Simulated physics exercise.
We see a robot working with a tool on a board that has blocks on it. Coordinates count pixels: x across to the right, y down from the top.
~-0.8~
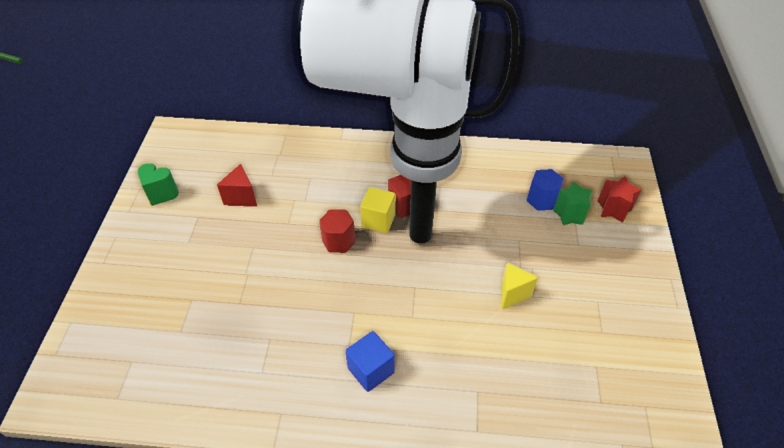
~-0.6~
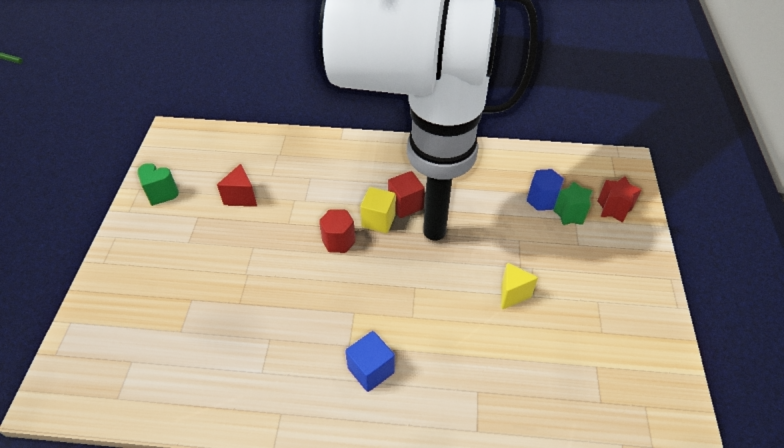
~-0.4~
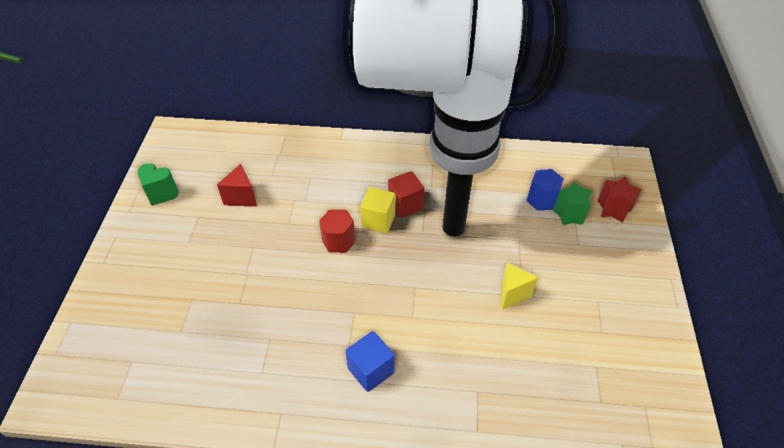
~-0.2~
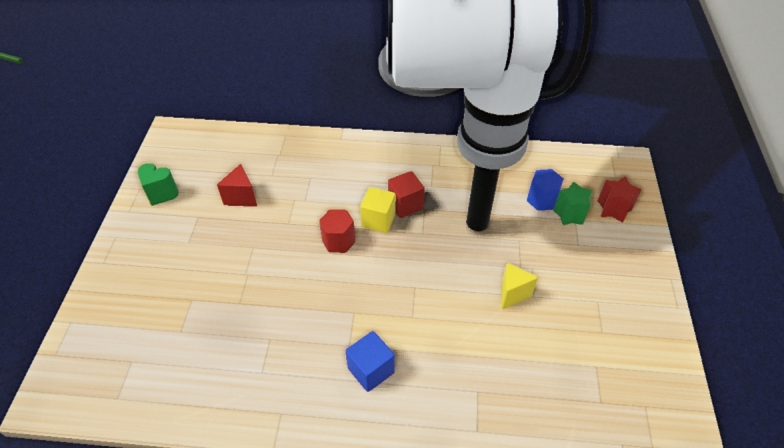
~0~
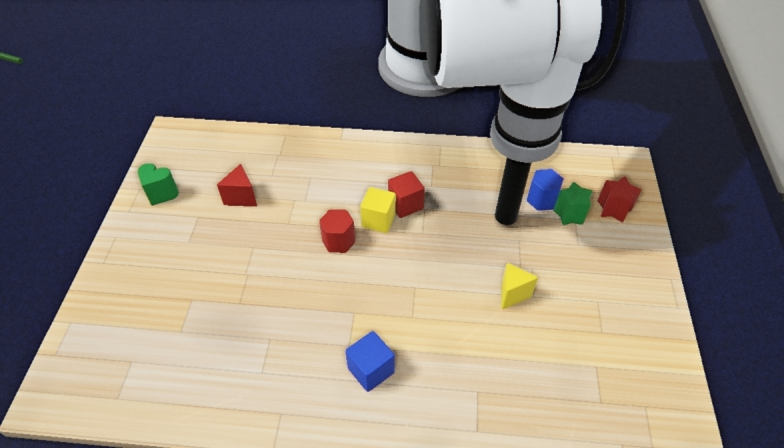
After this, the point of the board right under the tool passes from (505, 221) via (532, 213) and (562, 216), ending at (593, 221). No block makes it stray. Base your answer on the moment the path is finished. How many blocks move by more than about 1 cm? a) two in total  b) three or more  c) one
b - three or more.
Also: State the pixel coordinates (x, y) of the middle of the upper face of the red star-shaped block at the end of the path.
Its top middle: (646, 187).
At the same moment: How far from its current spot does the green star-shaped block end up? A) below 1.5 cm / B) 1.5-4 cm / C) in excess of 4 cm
I'll go with C - in excess of 4 cm.
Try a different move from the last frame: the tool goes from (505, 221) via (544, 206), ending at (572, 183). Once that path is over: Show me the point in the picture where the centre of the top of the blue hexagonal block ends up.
Its top middle will sit at (569, 143).
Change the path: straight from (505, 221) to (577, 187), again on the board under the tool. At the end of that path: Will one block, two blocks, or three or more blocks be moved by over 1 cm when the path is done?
Only one of them.
What follows on the original path. One third of the way, tool (534, 208); blue hexagonal block (552, 177).
Two thirds of the way, tool (565, 212); blue hexagonal block (558, 175), turned 40° anticlockwise; green star-shaped block (594, 195), turned 15° clockwise.
At the end, tool (595, 216); blue hexagonal block (558, 175), turned 40° anticlockwise; green star-shaped block (626, 199); red star-shaped block (646, 187), turned 45° anticlockwise.
